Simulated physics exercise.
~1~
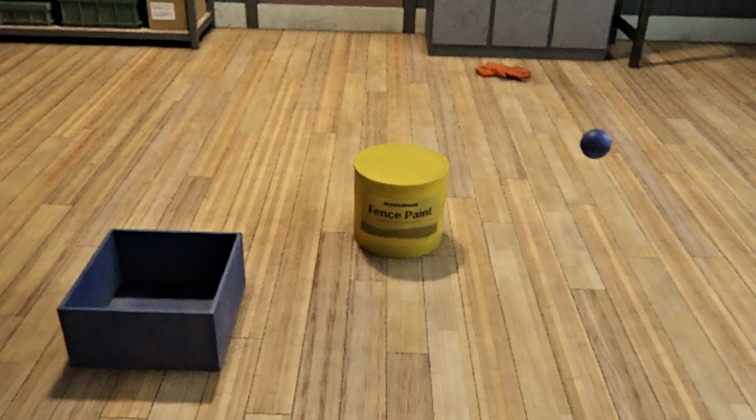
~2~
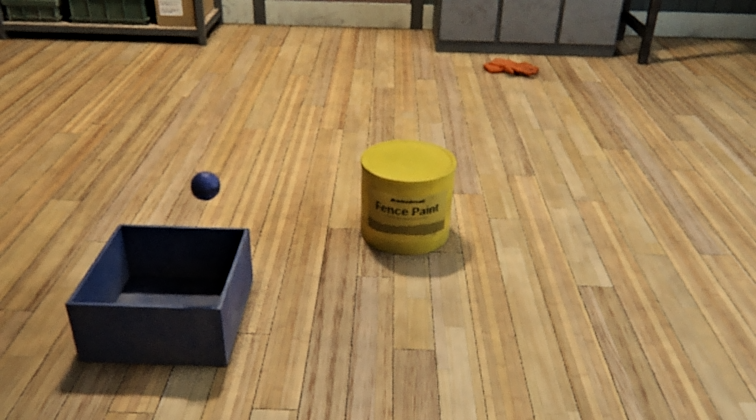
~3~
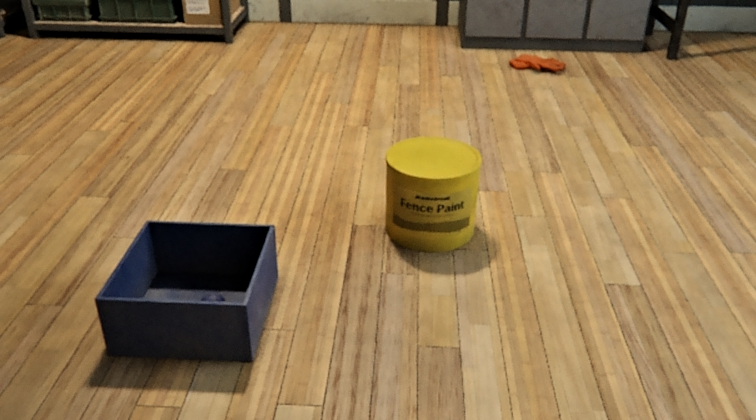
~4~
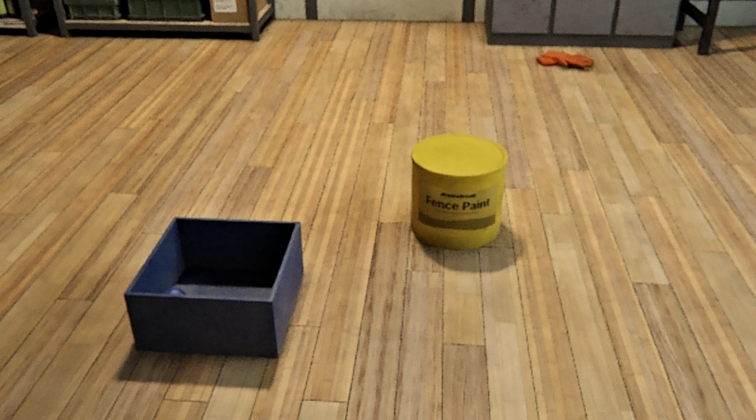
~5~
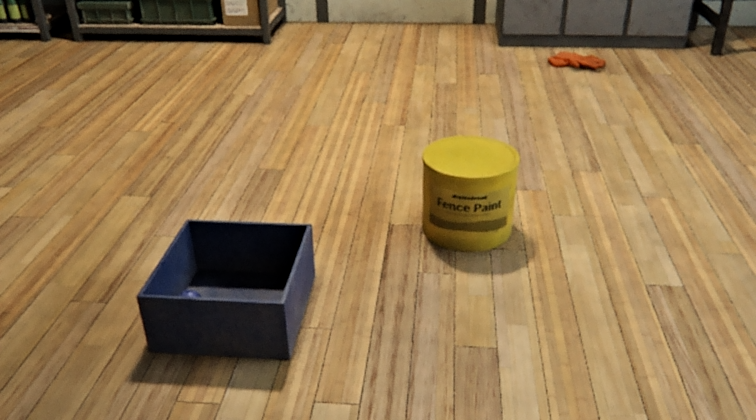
A blue ball flies from right to left past a yellow pail labelled as fence paint on a wooden floor, then drops into an open, empty dark blue box. It shifts left inside and stays in the box, while the pail remains standing in place.
